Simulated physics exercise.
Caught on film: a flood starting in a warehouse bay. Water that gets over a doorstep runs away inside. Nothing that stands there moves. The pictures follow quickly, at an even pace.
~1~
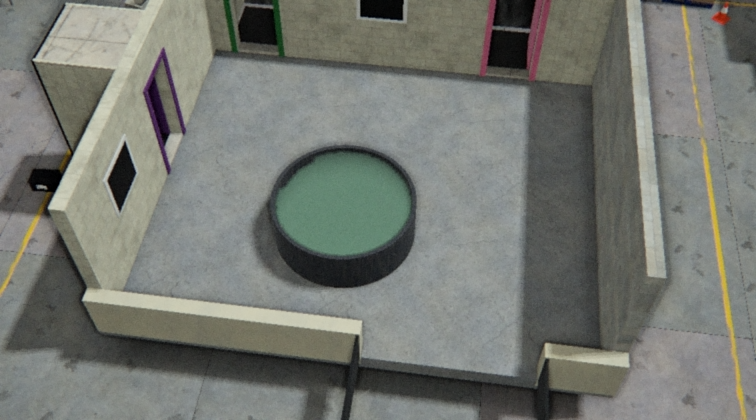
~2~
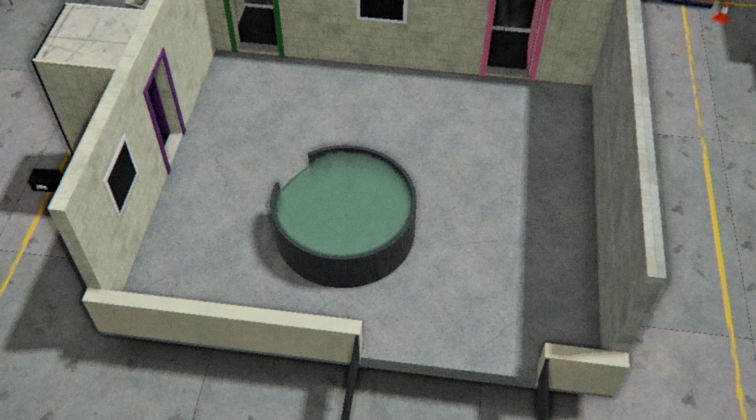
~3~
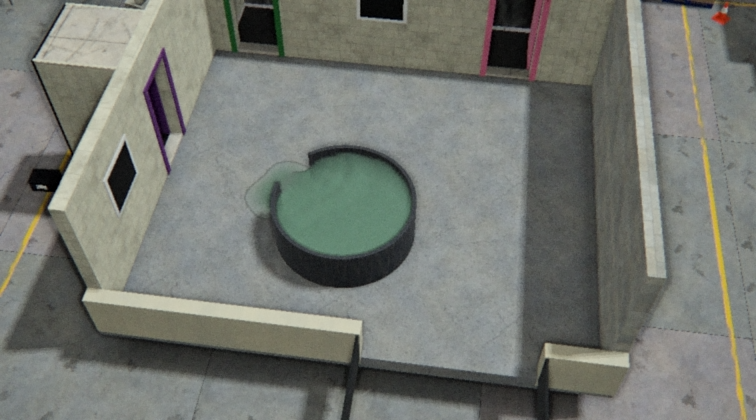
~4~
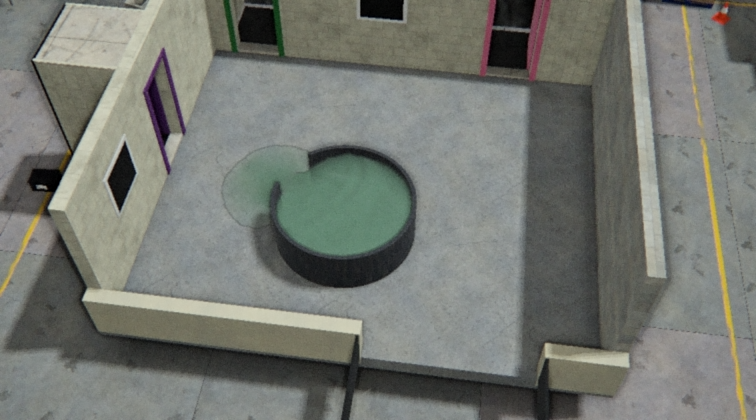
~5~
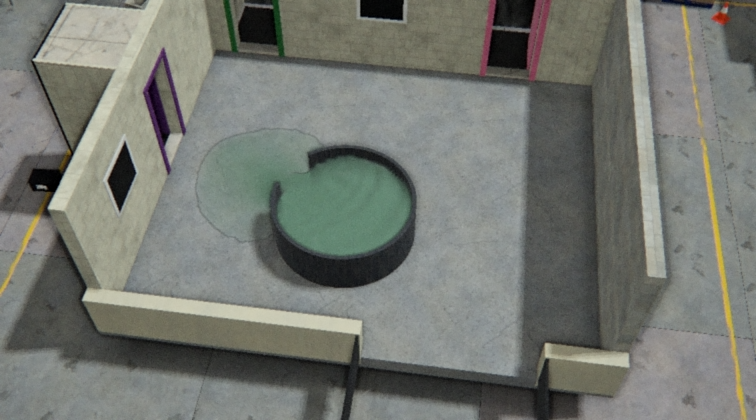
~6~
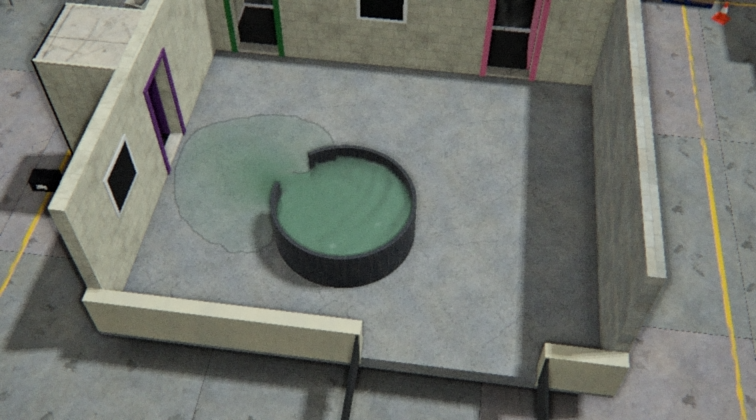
The video shows a round, dark-walled pool of still green water in a walled warehouse bay; a gap opens in its upper-left side, and water pours out, spreading across the grey floor toward the purple-framed doorway as ripples cross the pool.
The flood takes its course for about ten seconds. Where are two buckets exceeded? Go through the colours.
The purple door lets in a lot; the pink door admits no more than that; the green door lets in a lot.
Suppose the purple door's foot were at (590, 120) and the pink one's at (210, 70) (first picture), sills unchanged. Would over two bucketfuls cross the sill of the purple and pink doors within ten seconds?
In short: Purple door lets less in, pink door goes over.
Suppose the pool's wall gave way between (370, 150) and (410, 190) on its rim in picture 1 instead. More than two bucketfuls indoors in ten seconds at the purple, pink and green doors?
Purple door holds; pink door takes more; green door is under.
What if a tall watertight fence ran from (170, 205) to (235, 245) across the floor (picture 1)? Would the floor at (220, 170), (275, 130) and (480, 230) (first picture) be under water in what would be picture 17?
As listed: Wet, wet, not flooded.
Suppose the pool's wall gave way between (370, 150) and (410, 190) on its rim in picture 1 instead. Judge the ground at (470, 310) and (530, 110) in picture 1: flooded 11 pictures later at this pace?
In turn: Not flooded, wet.
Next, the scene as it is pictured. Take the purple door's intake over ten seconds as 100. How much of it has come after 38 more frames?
I make it 85 per cent.
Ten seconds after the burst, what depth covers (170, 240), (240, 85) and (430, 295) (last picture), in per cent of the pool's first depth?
Roughly 4, 12 and 2 per cent, in turn.
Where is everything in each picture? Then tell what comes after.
Still water in the round pool at (344, 202), in the first picture.
The front is at a hidden place, out from the gap at (294, 188), in the second picture.
Water pours out at (294, 189) and has run to (250, 193), in the third picture.
The front is at (252, 156), out from the gap at (294, 190), in the fourth picture.
The front is at (221, 145), out from the gap at (294, 189), in the fifth picture.
Water pours out at (294, 189) and has run to (201, 131), in the sixth picture.
A moment on, water covers 25 % of the floor; the purple door over two buckets in, the pink door not reached, the green door not reached.
Next, water covers 25 % of the floor; the purple door far over two buckets in, the pink door not reached, the green door under two buckets in.
Then, water covers 30 % of the floor; the purple door far over two buckets in, the pink door not reached, the green door far over two buckets in.
Later, water covers 65 % of the floor; the purple door far over two buckets in, the pink door wet at the sill, nothing in, the green door far over two buckets in.
In the end, water covers 95 % of the floor; the purple door far over two buckets in, the pink door wet at the sill, nothing in, the green door far over two buckets in.
